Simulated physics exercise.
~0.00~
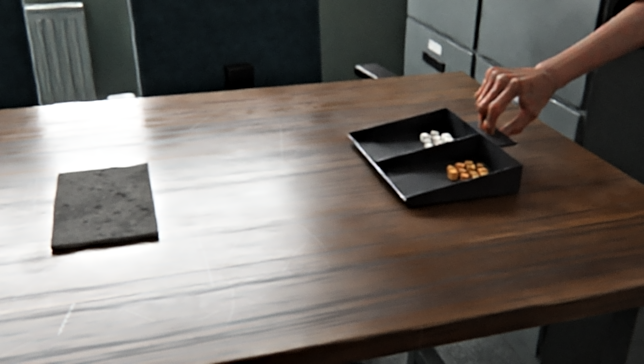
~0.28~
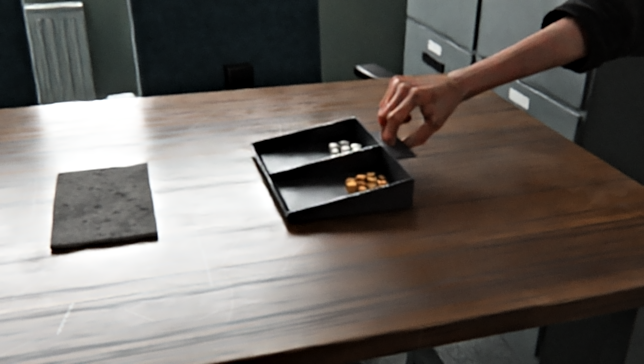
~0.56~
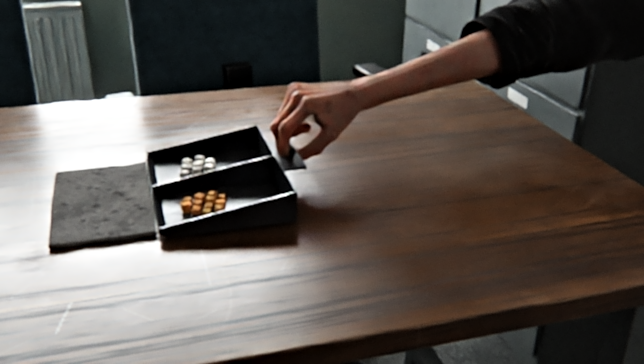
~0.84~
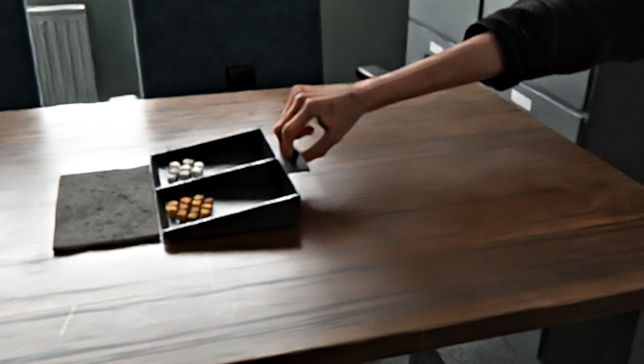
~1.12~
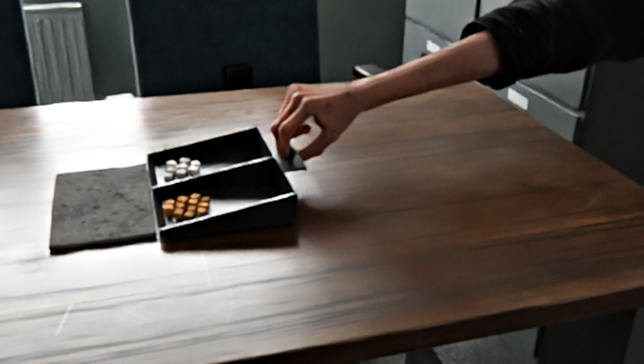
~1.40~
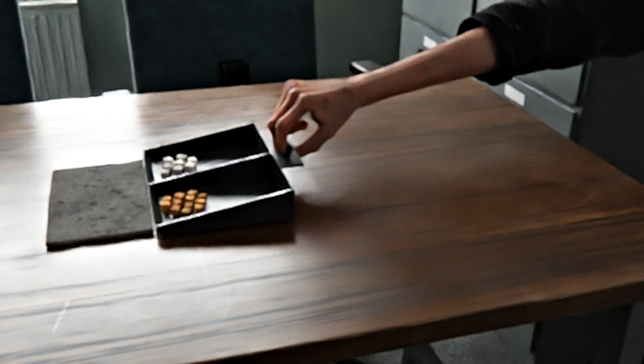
At the start, a hand grips the right side of a black two-part tray on a wooden table, with small white pieces in the far section and orange ones in the near section. A dark flat slab lies to the left. The hand slides the tray leftwards across the table, and both groups ride along inside. The tray then reaches the slab and stops against its edge, while the pieces shift towards the left rim of their sections. At the end, the tray rests there with the hand still on it, and both groups remain inside.
